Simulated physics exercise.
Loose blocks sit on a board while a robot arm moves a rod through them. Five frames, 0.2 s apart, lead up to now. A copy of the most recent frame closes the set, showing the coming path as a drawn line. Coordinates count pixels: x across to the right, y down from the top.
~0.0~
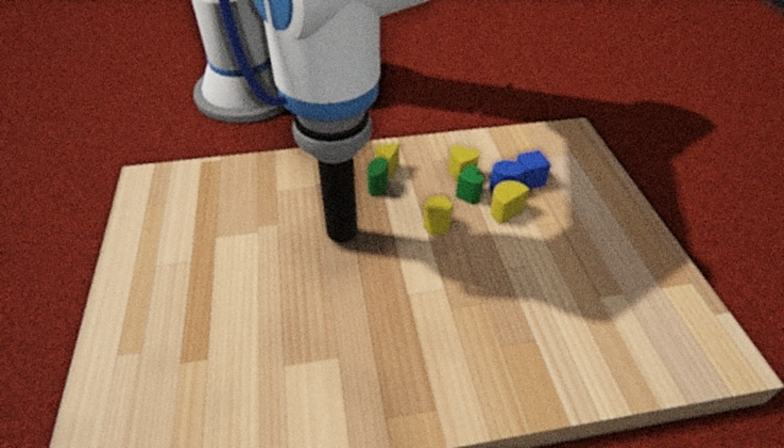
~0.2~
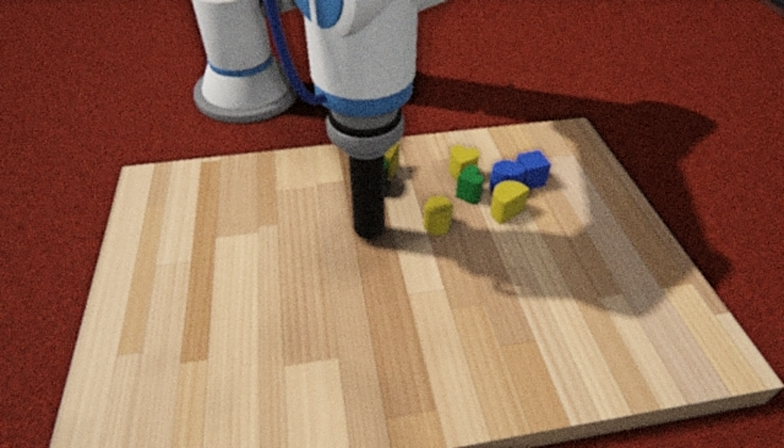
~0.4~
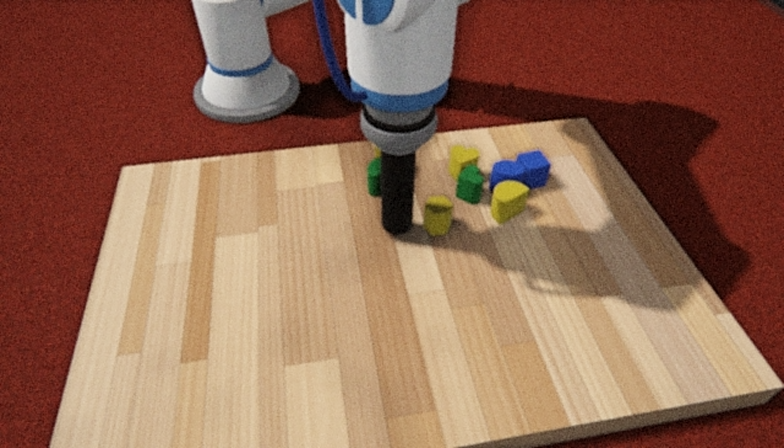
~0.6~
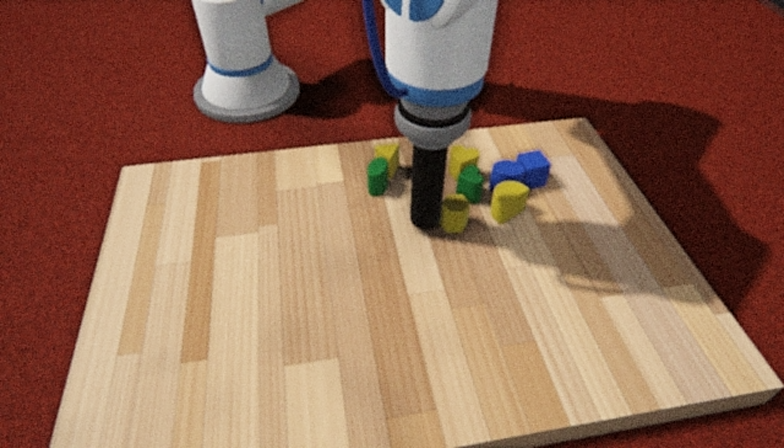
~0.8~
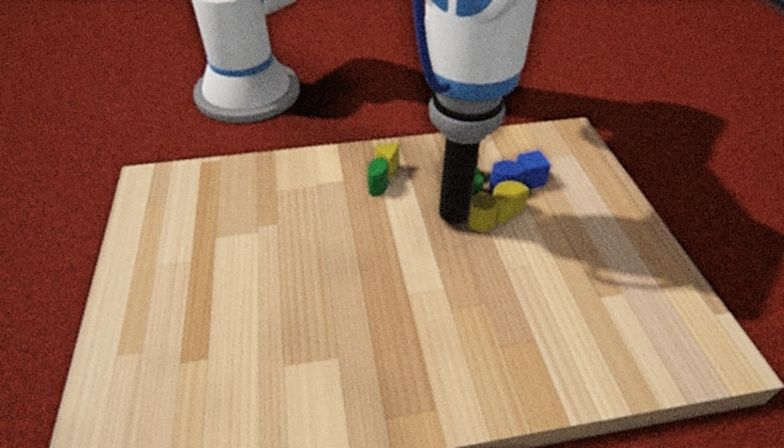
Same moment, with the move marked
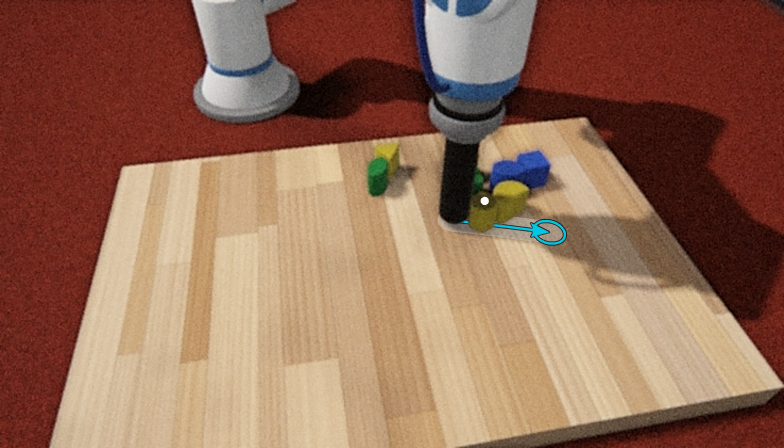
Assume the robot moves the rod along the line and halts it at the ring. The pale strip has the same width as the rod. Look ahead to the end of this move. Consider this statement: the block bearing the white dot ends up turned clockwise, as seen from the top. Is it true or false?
It is true.
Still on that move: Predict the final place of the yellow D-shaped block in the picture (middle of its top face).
That would be at about pixel (533, 187).
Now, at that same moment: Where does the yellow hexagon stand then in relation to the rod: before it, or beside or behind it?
It rides in front to the end.
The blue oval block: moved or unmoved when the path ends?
Left in place.
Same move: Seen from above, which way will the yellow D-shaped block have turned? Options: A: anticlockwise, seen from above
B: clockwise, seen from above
A
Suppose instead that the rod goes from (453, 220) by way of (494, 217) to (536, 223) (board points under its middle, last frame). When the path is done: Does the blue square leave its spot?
Answer: No.
Path on the board, from (453, 220) directly to (549, 232); the dot is on the yellow hexagon.
What follows on the original path. One third of the way, rod (486, 218); yellow hexagon (518, 209), turned 25° clockwise; yellow D-shaped block (524, 189), turned 55° anticlockwise.
Two thirds of the way, rod (518, 222); yellow hexagon (552, 215), turned 35° clockwise; yellow D-shaped block (530, 187), turned 85° anticlockwise.
At the end, rod (551, 226); green heart block in place; yellow hexagon (586, 220), turned 40° clockwise; blue oval block in place; yellow D-shaped block (533, 187), turned 95° anticlockwise.
